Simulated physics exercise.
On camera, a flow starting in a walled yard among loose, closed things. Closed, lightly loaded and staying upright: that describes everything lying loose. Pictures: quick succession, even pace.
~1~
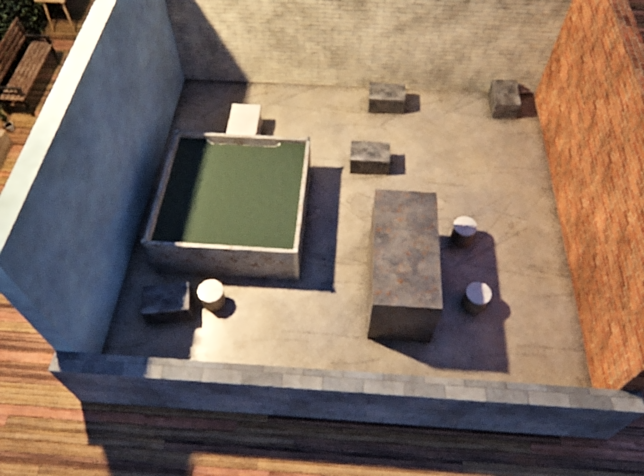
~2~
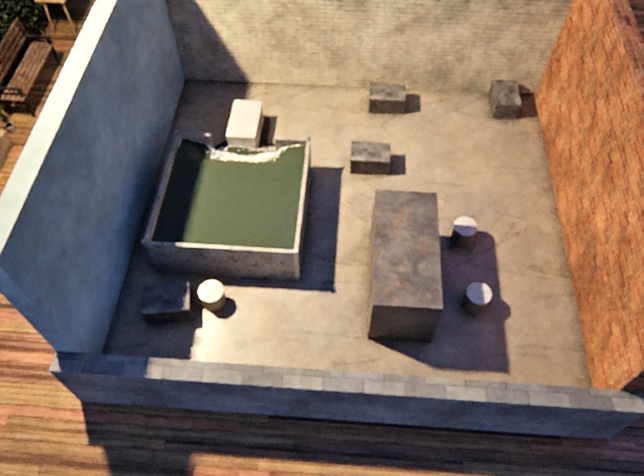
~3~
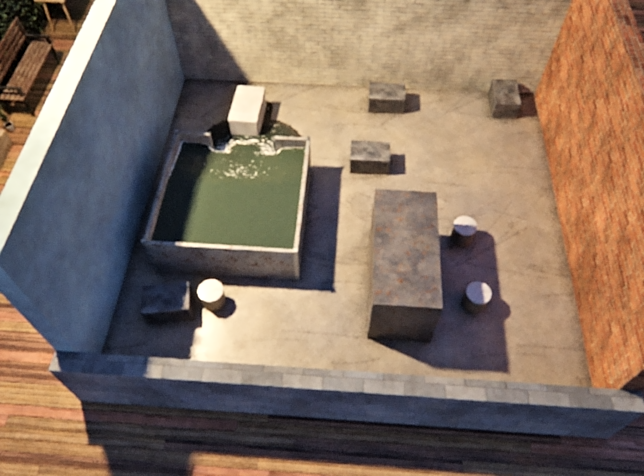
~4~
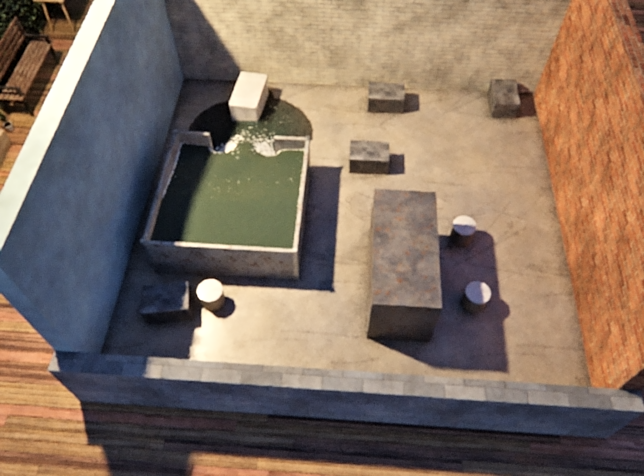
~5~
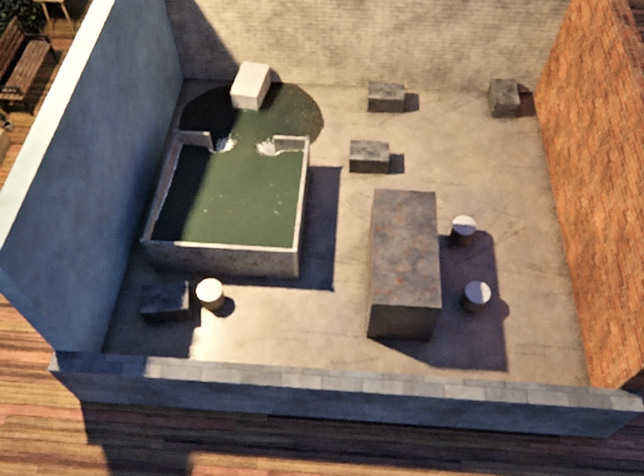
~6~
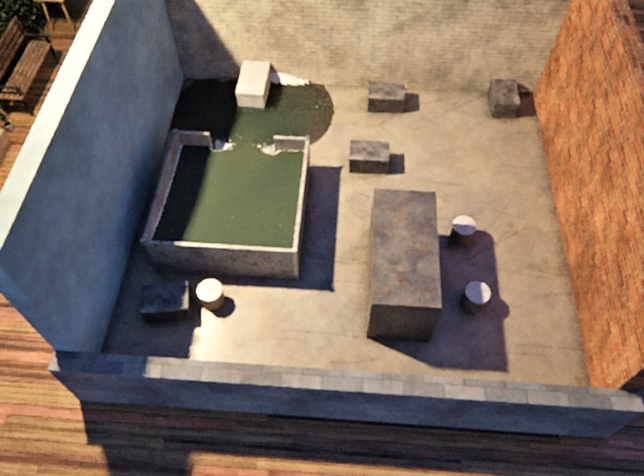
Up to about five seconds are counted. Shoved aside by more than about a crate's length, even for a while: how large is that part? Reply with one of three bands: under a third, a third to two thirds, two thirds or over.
A third to two thirds.
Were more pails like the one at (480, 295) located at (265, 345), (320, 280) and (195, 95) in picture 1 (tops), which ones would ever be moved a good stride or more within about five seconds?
The first sits tight, the second sits tight and the third travels far.
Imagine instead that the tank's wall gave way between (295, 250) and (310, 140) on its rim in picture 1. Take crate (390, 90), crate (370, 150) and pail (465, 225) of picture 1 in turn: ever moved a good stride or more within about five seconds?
Taking them in order, covered the distance, covered the distance, short of it.
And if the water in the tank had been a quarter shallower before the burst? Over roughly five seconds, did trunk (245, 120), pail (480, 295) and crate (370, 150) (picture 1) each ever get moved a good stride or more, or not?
Going through them, I'd say got there, then never got there, then never got there.
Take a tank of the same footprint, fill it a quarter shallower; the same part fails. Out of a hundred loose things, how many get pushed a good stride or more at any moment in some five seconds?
Something like 40 % of the loose things.
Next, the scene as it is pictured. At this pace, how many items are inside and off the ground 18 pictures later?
My count is 2.
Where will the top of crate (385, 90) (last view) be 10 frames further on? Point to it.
Roughly at pixel (421, 109).
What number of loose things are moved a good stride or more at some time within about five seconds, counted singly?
The answer is 3.
A moment on, 1 of 8 are well off their spots; 1 afloat.
Next, 2 of 8 are well off their spots; 1 afloat.
Later, 3 of 8 are well off their spots; 2 afloat.
In the end, 3 of 8 are well off their spots, and 3 have been at some point; 3 afloat.
